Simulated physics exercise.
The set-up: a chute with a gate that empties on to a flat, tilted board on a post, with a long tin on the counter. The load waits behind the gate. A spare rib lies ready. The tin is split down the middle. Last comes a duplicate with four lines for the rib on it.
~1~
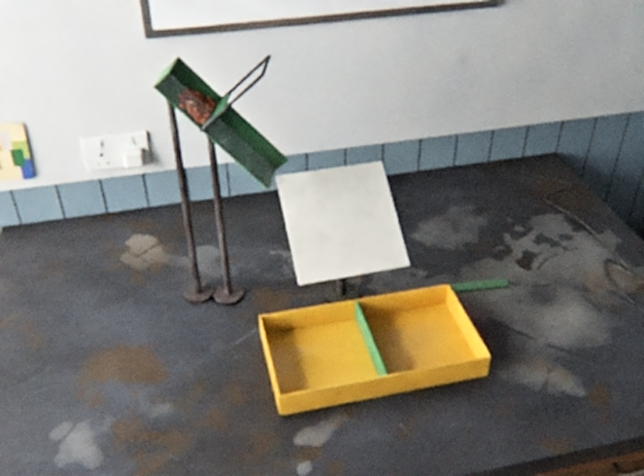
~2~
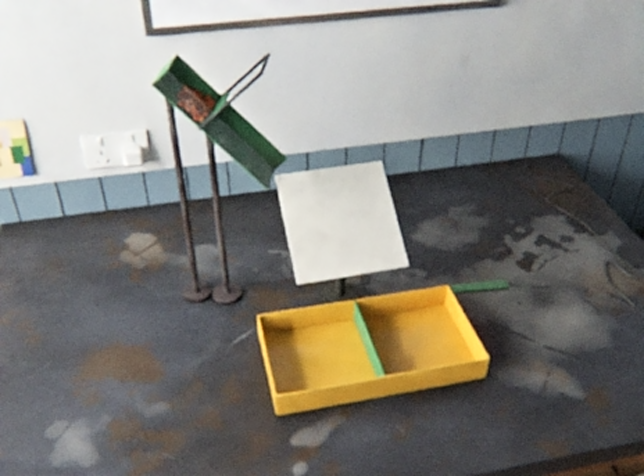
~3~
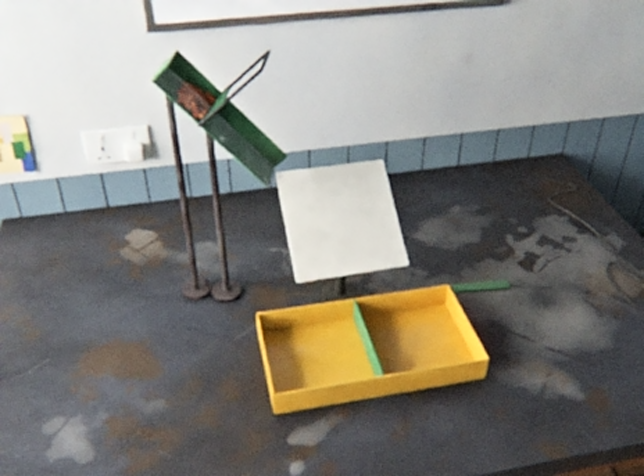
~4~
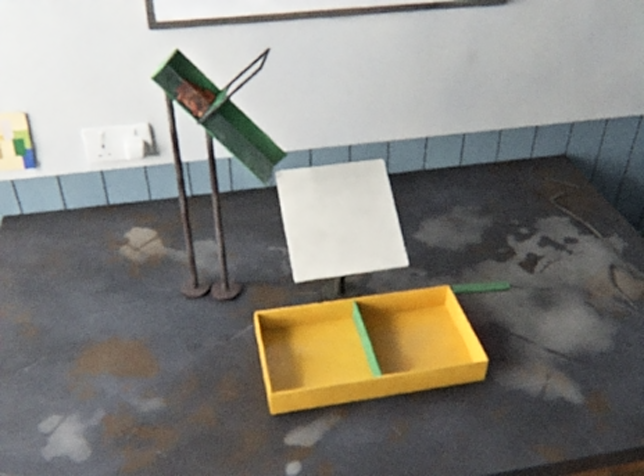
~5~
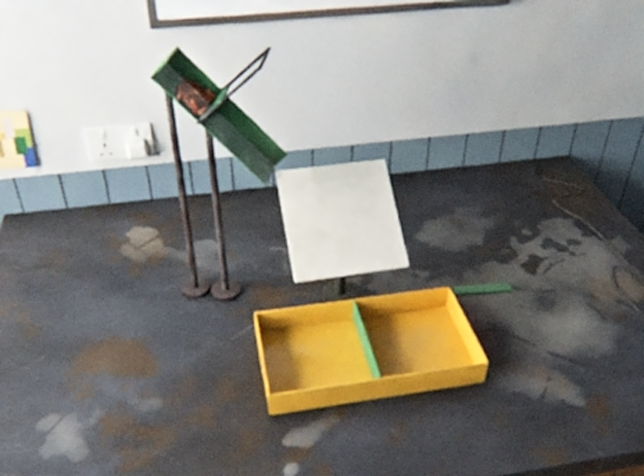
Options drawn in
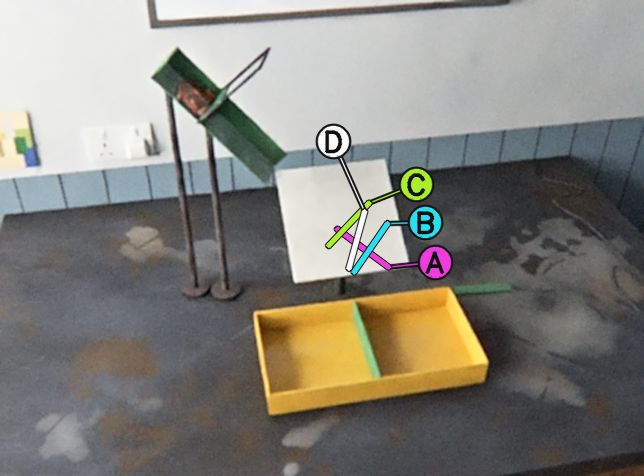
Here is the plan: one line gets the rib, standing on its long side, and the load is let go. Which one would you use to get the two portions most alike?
I would pick line A.
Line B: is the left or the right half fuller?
The left half.
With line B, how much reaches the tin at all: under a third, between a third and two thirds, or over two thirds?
Over two thirds.
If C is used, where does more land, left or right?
The left half.
On the marked copy, line A from (337, 229) to (388, 267); line B from (387, 223) to (354, 272); line C from (369, 203) to (328, 245); line D from (364, 211) to (348, 268).
With A, of what is caught, roughly a third in the left half, roughly two thirds in the right.
With B, of what is caught, almost all in the left half, about a tenth in the right.
With C, of what is caught, every piece in the left half, not one piece in the right.
With D, of what is caught, every piece in the left half, not one piece in the right.
